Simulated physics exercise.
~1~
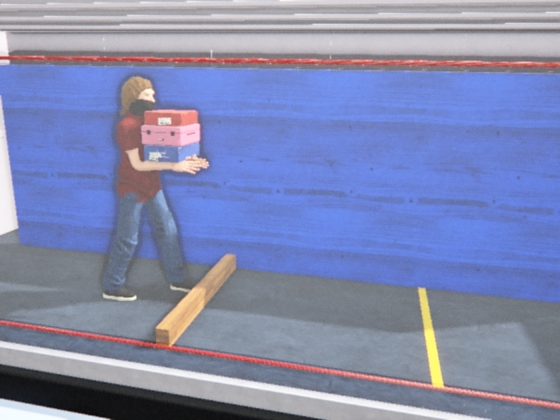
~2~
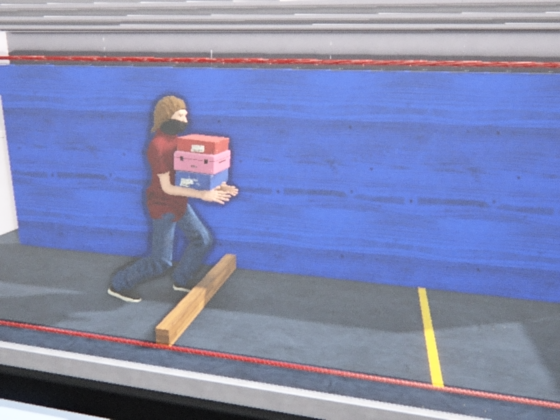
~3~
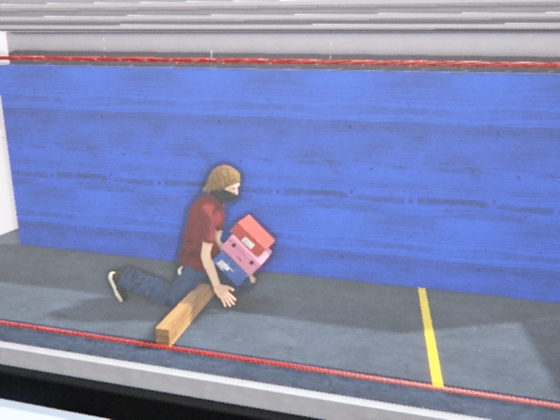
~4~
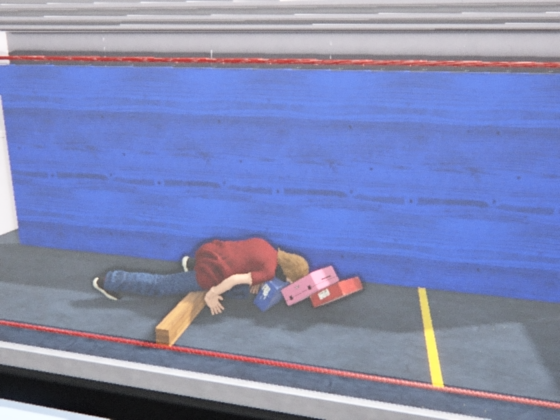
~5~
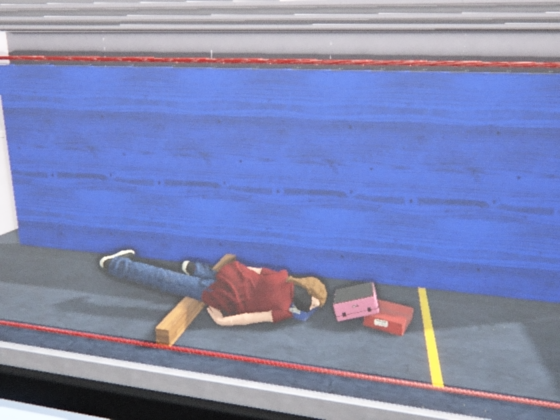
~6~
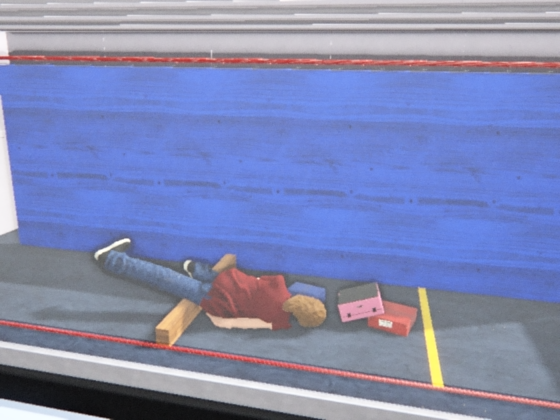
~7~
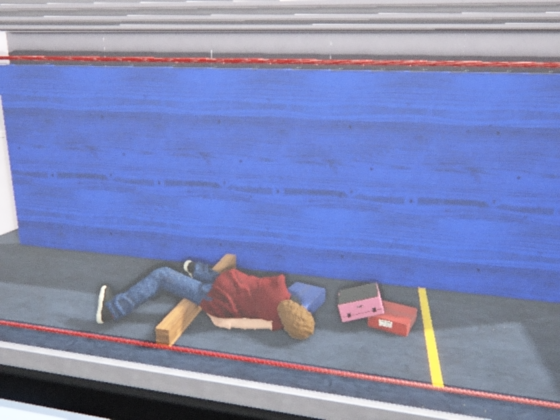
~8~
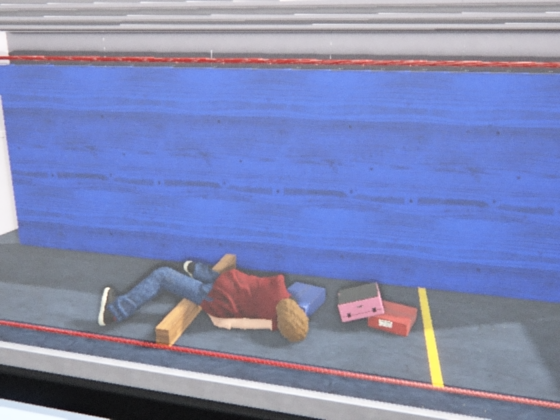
To begin with, a long-haired person in a red shirt and jeans stands at the left, holding a stack of red, pink and blue boxes beside a wooden beam on a grey floor. The person lurches to the right with bent knees, then drops low over the beam as the stack tips forward. The person pitches face down, and the boxes spill onto the floor ahead. The body rolls a little and one leg shifts before everything settles. Finally, the person lies across the beam, with all three boxes resting short of the yellow line.
